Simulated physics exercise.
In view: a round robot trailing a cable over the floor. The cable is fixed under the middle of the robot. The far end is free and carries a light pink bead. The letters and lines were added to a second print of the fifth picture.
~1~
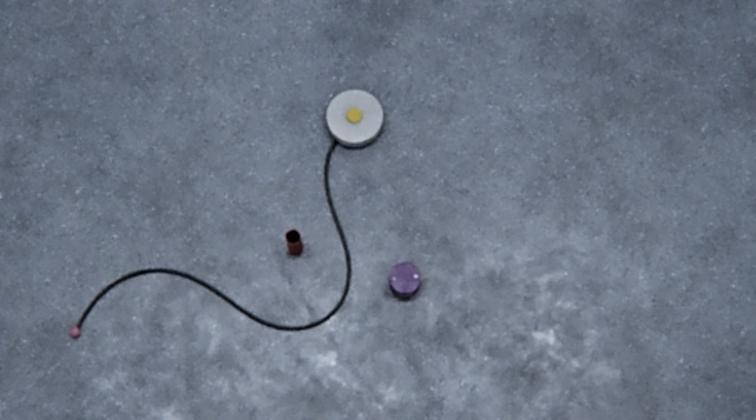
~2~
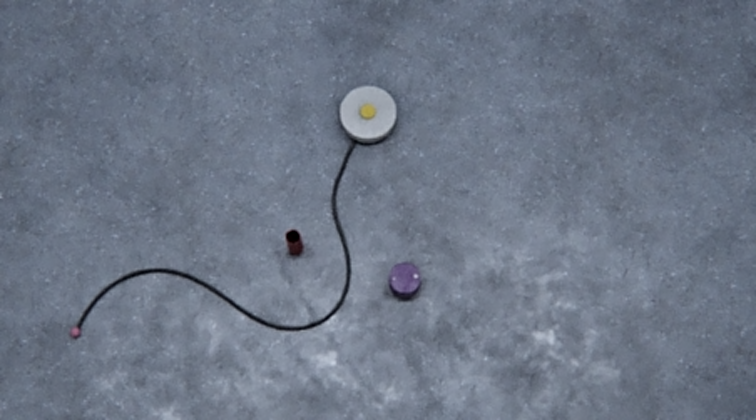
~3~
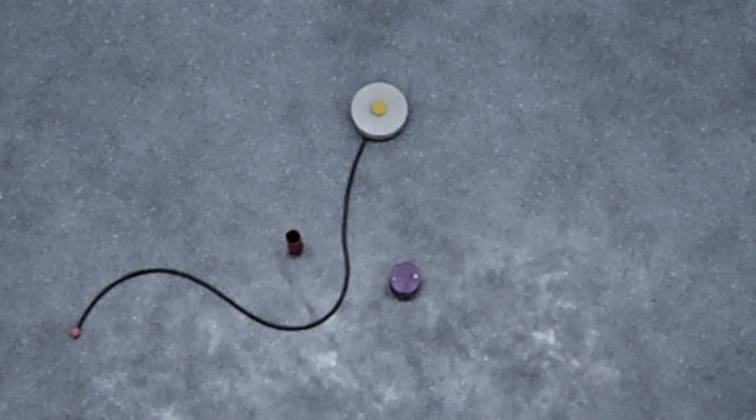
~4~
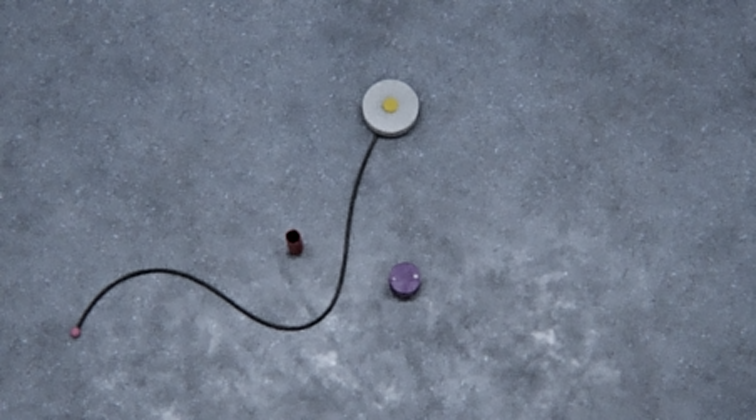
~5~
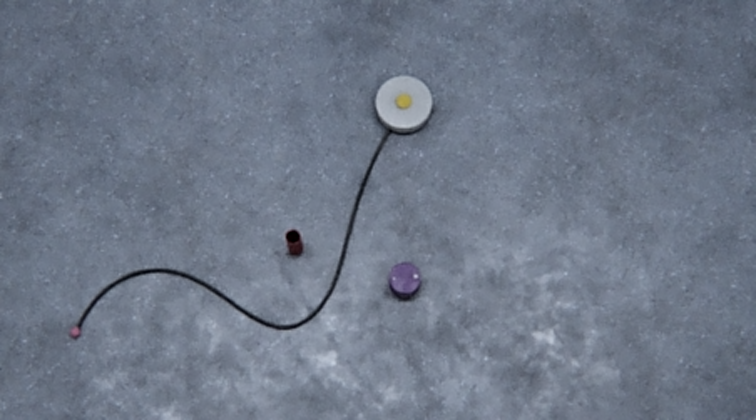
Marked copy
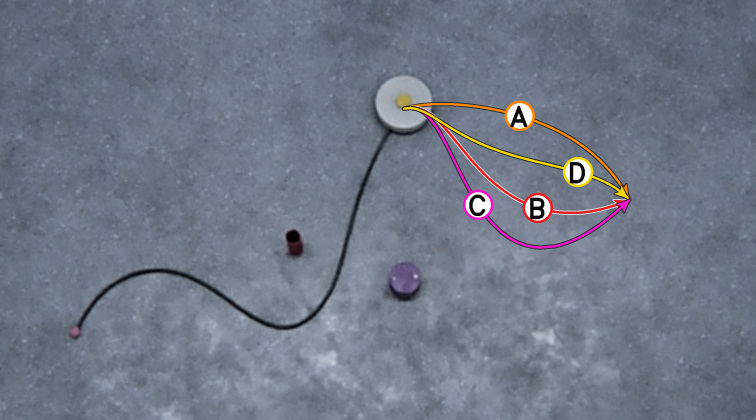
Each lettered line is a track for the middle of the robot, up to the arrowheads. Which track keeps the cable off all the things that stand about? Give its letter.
B.
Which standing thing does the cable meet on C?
It is the purple tub.
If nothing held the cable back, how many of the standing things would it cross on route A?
In all, one.
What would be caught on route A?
It meets the red post.
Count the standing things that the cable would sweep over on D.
In all, one.
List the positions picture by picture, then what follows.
Robot (355, 119); free end (75, 332); purple tub (405, 280), in the first frame.
Robot (368, 115); free end (75, 332), in the second frame.
Robot (379, 112); red post (294, 242), in the third frame.
Robot (391, 109); purple tub (405, 280), in the fourth frame.
Robot (404, 105); free end (75, 332); purple tub (405, 280); red post (294, 242), in the fifth frame.
On the copy, A from (404, 109) via (526, 118) to (629, 198); B from (404, 109) via (500, 188) to (627, 201); C from (404, 109) via (491, 222) to (630, 200); D from (404, 109) via (517, 156) to (628, 198).
On B. First, robot (477, 163), middle of the cable (291, 320), free end (75, 332).
Then, robot (565, 210), middle of the cable (309, 274), free end (76, 331).
Finally, robot (631, 197), middle of the cable (374, 251), free end (121, 301); nothing has been touched.
By contrast, A meets the red post; C meets the purple tub; D meets the red post.
